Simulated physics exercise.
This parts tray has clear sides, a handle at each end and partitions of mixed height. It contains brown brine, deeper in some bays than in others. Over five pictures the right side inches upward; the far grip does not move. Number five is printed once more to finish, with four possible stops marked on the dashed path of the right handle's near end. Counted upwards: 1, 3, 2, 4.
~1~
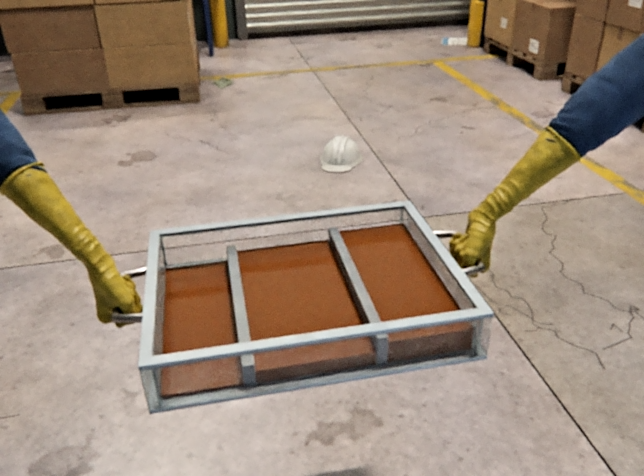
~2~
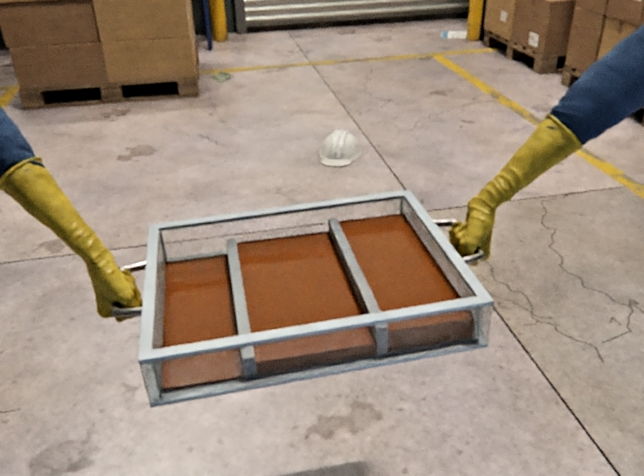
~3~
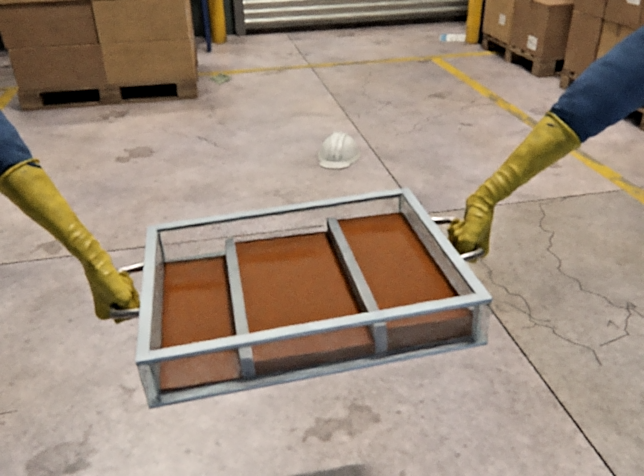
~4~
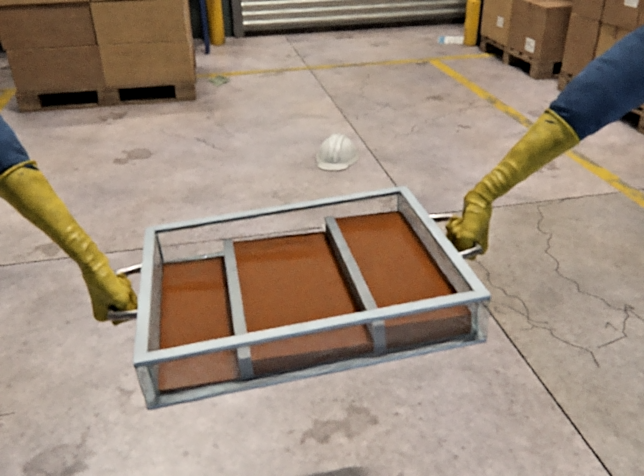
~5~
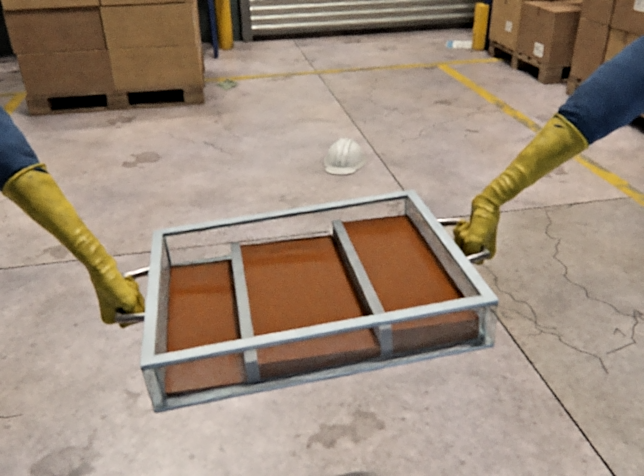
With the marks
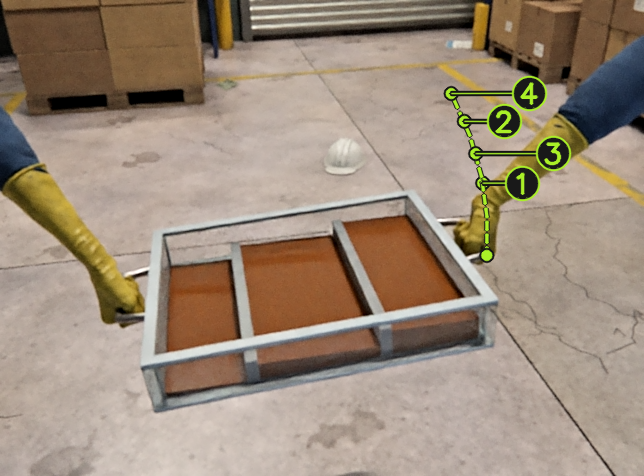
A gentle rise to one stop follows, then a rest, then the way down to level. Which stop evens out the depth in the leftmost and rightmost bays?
Take 1.
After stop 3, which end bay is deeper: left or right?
The left one.
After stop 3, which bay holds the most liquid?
The left bay.
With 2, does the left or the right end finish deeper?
The left end bay.
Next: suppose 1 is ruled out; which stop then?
It is 3.
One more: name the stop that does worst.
That is stop 4.
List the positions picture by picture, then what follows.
In the first picture, the tray is level; deepest in the right bay, at (394, 274), shallowest in the left; right handle at (467, 251).
In the second picture, tipped about 1° down to the left; no wall is crossed; right handle at (467, 239).
In the third picture, tipped about 2° down to the left; no wall is crossed; right handle at (466, 236).
In the fourth picture, tipped about 3° down to the left; no wall is crossed; right handle at (464, 233).
In the fifth picture, tipped about 3° down to the left; deepest in the right bay, at (399, 264), shallowest in the left; right handle at (472, 238).
On the marked copy, 1 at (482, 183); 2 at (464, 121); 3 at (475, 153); 4 at (451, 93).
With 1, the two end bays stand about equally deep; nothing spills.
With 2, the left end bay stands much deeper than the other; about 7 % goes over the rim.
With 3, the left end bay stands much deeper than the other; nothing spills.
With 4, the left end bay stands much deeper than the other; about 20 % goes over the rim.
